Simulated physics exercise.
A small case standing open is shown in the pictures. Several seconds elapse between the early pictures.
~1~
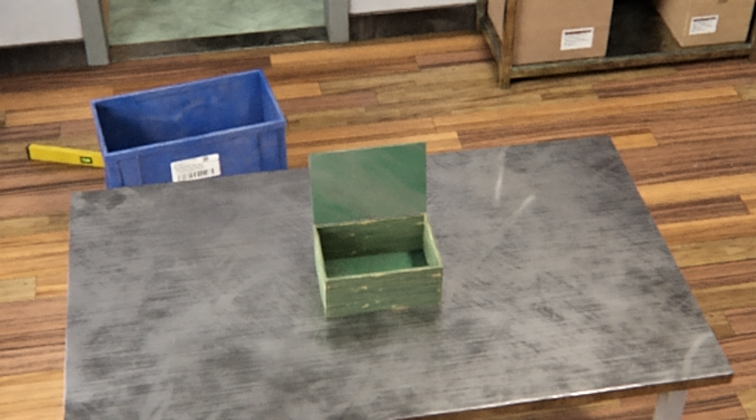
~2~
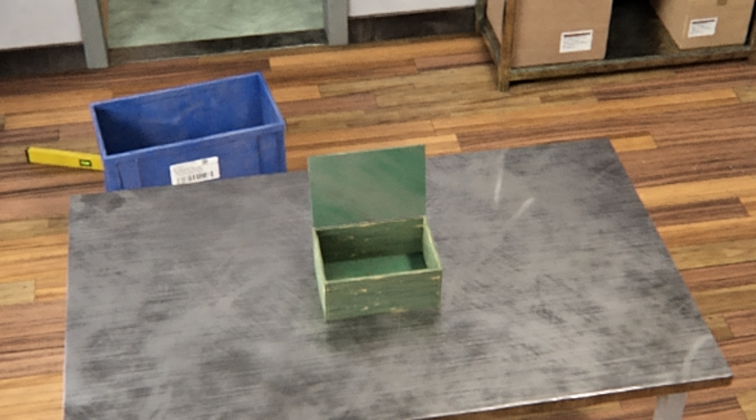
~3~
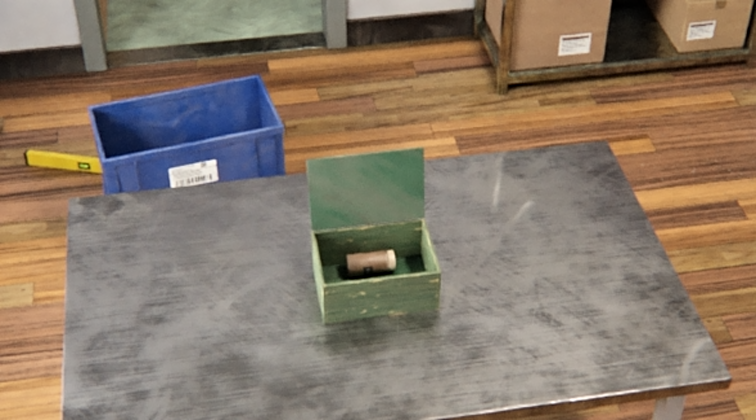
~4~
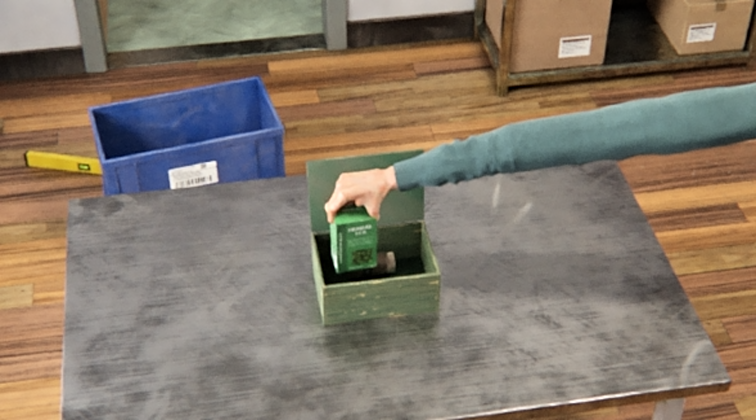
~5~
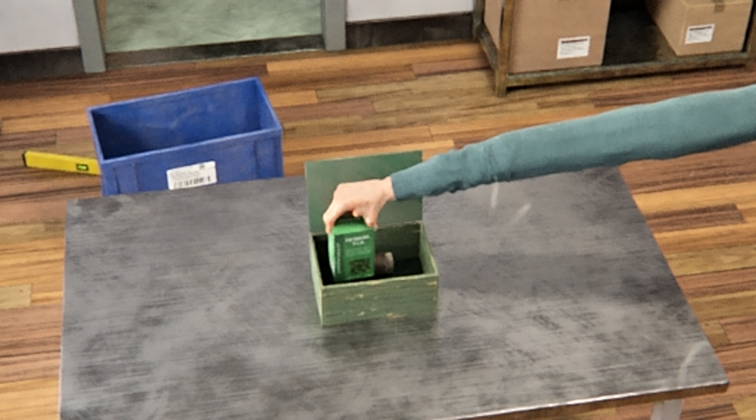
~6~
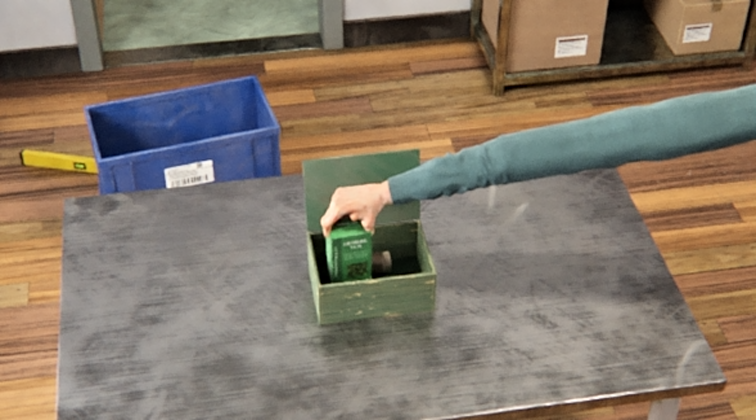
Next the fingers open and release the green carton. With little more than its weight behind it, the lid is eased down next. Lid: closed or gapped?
Gapped.
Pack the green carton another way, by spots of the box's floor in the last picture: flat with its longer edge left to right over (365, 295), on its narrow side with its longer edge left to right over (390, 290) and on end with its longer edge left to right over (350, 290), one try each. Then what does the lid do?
In case one it ends up closed, in case two it ends up closed and in case three it remains open.
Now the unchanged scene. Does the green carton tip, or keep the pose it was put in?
Result: The green carton remains as it was set.
Then, 0.40 s past the last view, green carton rocked 7° from its first pose near (349, 276).
Then, 1.30 s past the last view, lid 78° above the rim; green carton displaced about its own width near (349, 275).
Then, 1.70 s past the last view, lid 50° above the rim; green carton displaced about its own width near (349, 275).
Then, 2.00 s past the last view, lid 24° above the rim; green carton displaced about its own width near (349, 275).
Finally, lid 24° above the rim; moved from the start, green carton; brown shaker still in place. Final places as the last picture's camera would see them, green carton near (349, 274).
